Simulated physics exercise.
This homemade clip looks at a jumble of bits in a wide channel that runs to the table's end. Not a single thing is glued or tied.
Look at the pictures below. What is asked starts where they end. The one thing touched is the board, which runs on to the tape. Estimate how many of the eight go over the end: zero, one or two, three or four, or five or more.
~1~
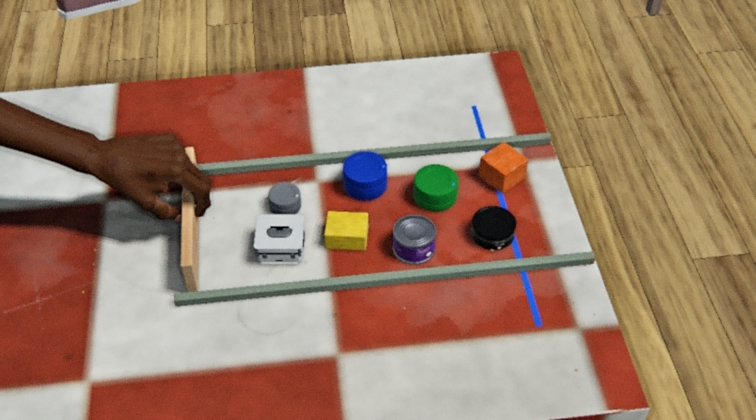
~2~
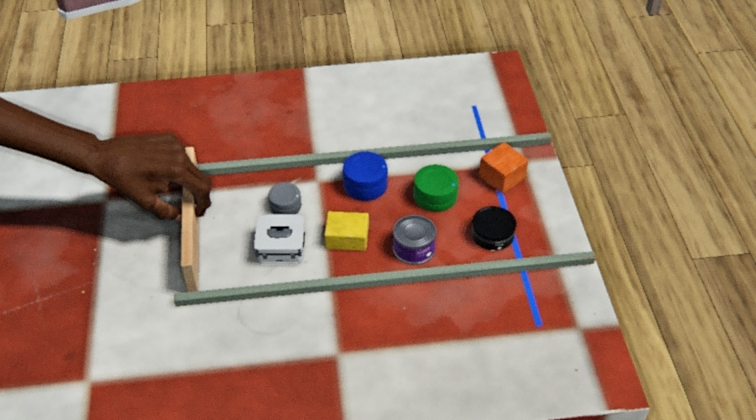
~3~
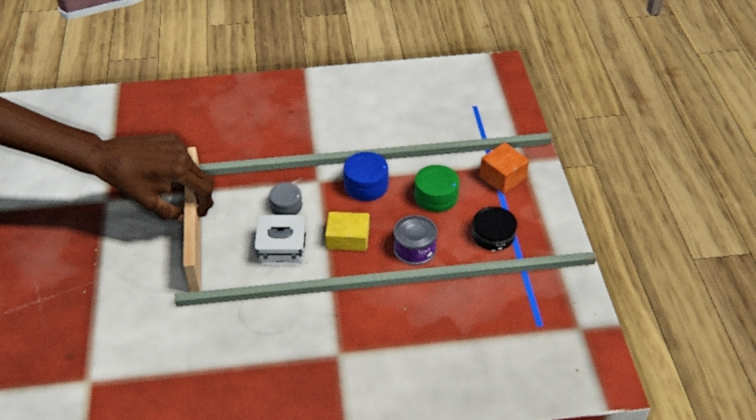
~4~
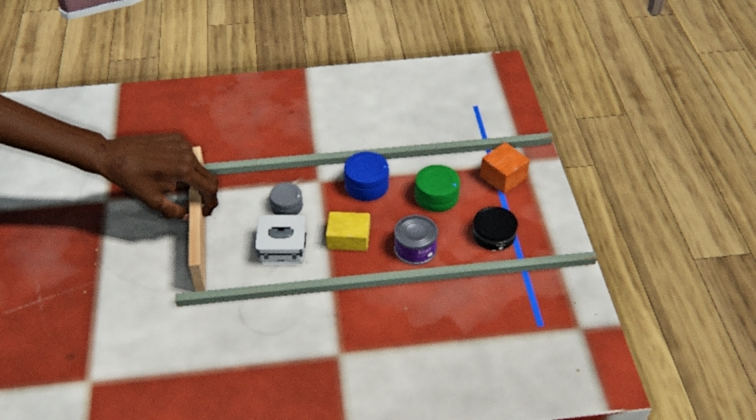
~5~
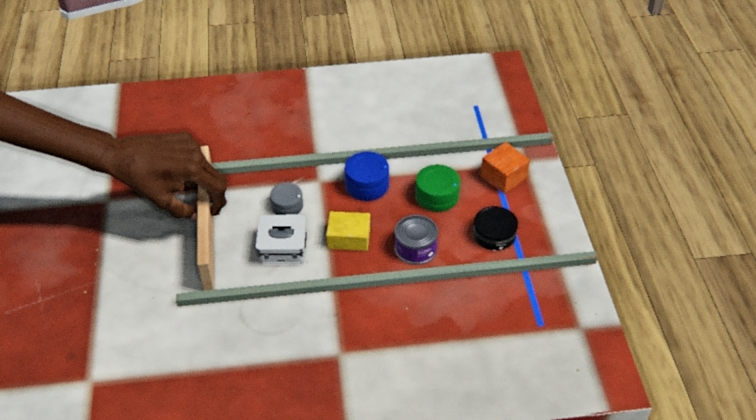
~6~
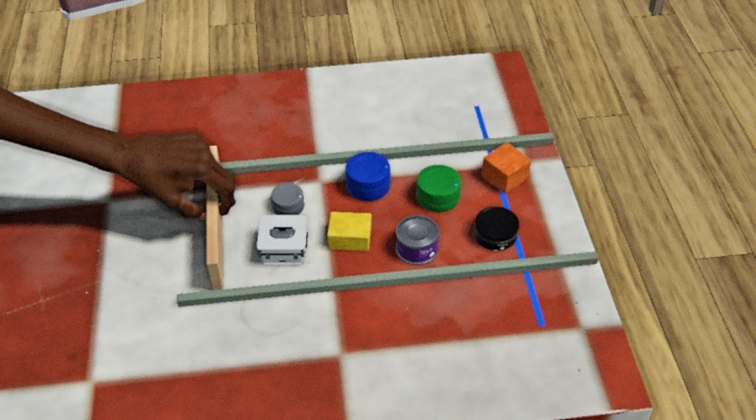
The push knocks just one or two off.
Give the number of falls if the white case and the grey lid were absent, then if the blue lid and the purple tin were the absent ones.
First 0, second 1.
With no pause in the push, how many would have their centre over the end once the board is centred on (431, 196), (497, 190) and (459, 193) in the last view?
Over the end: 0, 1, 0.
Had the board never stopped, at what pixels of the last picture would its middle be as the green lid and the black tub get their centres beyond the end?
Green lid: (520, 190); black tub: (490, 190).
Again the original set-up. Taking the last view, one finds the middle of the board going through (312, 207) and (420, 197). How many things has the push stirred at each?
The first count is 4, and then it's 7.
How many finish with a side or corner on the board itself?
Contact count: 3.
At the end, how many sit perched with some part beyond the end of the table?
In total, 3 of them.
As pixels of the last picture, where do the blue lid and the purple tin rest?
The blue lid finishes at (516, 154); the purple tin finishes at (559, 236).
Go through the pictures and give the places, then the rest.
In the first frame, orange block (503, 168); black tub (494, 228); green lid (436, 188); board (191, 218); tape (503, 204).
In the second frame, black tub (494, 229); board (191, 218).
In the third frame, green lid (437, 188); grey lid (286, 200).
In the fourth frame, orange block (505, 168); yellow block (348, 231).
In the fifth frame, black tub (495, 229); white case (282, 241).
In the sixth frame, orange block (506, 168); black tub (496, 229); green lid (439, 188); board (215, 217); tape (506, 204).
Soon after, none off yet; orange block at rest near (506, 168); black tub at rest near (496, 229); green lid at rest near (439, 188).
After that, none off yet; orange block at rest near (506, 168); black tub moving near (501, 229); green lid at rest near (441, 188).
And then, none off yet; orange block displaced about its own width near (534, 157); black tub displaced well along near (572, 229); green lid displaced well along near (513, 179).
In the end, the number that fall off is one or two; gone, black tub.
